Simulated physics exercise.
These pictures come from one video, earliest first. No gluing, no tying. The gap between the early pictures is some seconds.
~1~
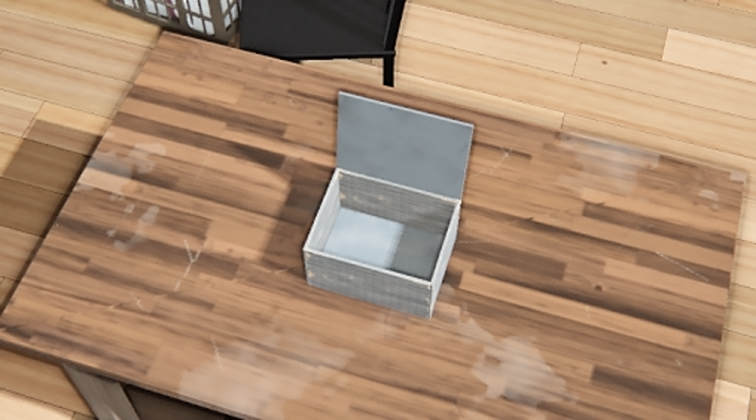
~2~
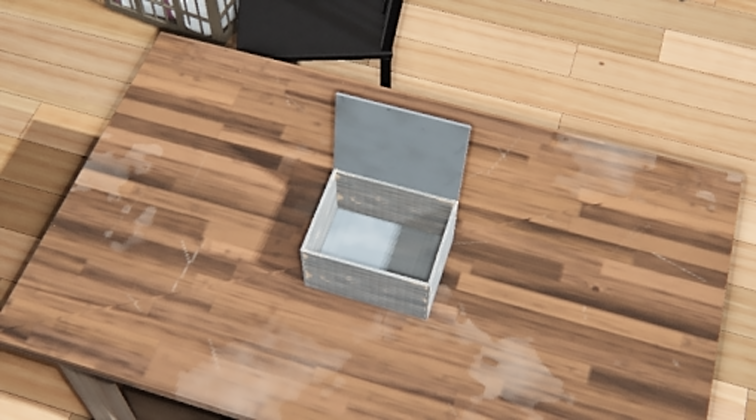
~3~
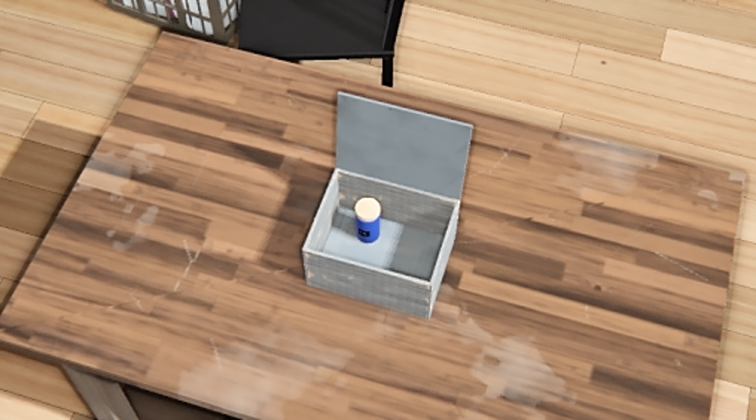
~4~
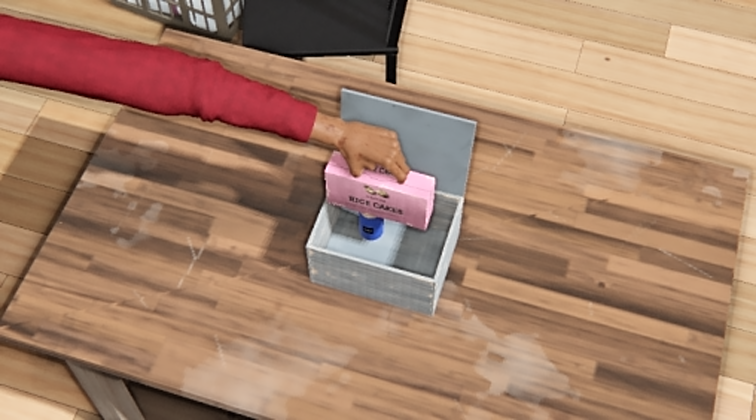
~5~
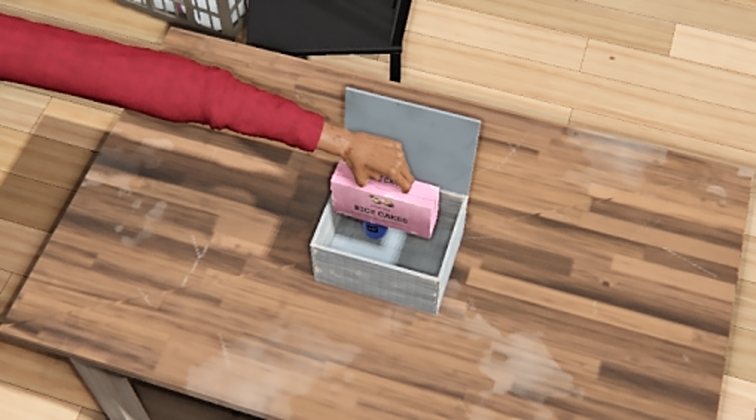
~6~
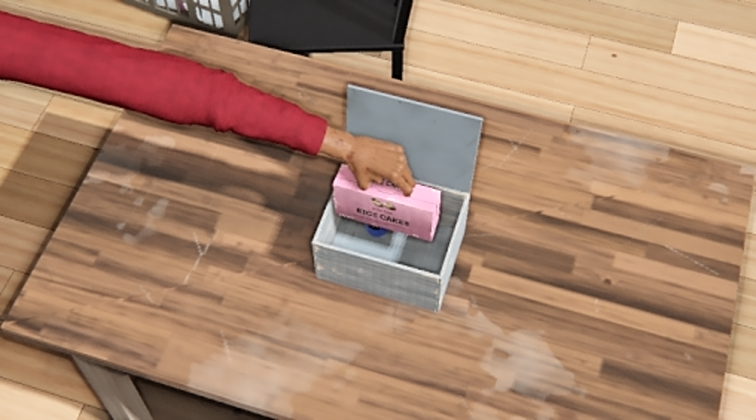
A hand in a red sleeve, reaching in from the left, lowers a pink packet slightly into an open grey box on a worn wooden table, seen from above at an angle. Before this the box is empty, then a blue shaker with a pale top appears inside it. The view shifts very slightly, with a black chair and a pale basket behind at the upper left, on light floorboards.
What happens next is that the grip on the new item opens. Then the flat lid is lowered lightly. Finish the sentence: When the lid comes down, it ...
When the lid comes down, it meets the rim.
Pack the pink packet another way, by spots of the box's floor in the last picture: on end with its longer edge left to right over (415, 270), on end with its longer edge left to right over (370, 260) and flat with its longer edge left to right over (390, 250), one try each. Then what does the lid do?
First try: It gets propped open; second try: It gets propped open; third try: It comes fully down.
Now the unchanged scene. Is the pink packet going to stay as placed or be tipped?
At the finish the pink packet goes crooked.
Then, 0.50 s on from there, pink packet on its side near (379, 249); blue shaker shifted a little.
Then, 1.30 s on from there, lid 82° above the rim; pink packet on its side near (378, 256); blue shaker shifted a little.
Then, 1.70 s on from there, lid 46° above the rim; pink packet on its side near (378, 256); blue shaker shifted a little.
Then, 1.90 s on from there, lid 16° above the rim; pink packet on its side near (378, 256); blue shaker shifted a little.
In the end, lid shut; toppled in the box, pink packet; blue shaker unmoved. At the end, from the last picture's camera, pink packet near (378, 256).
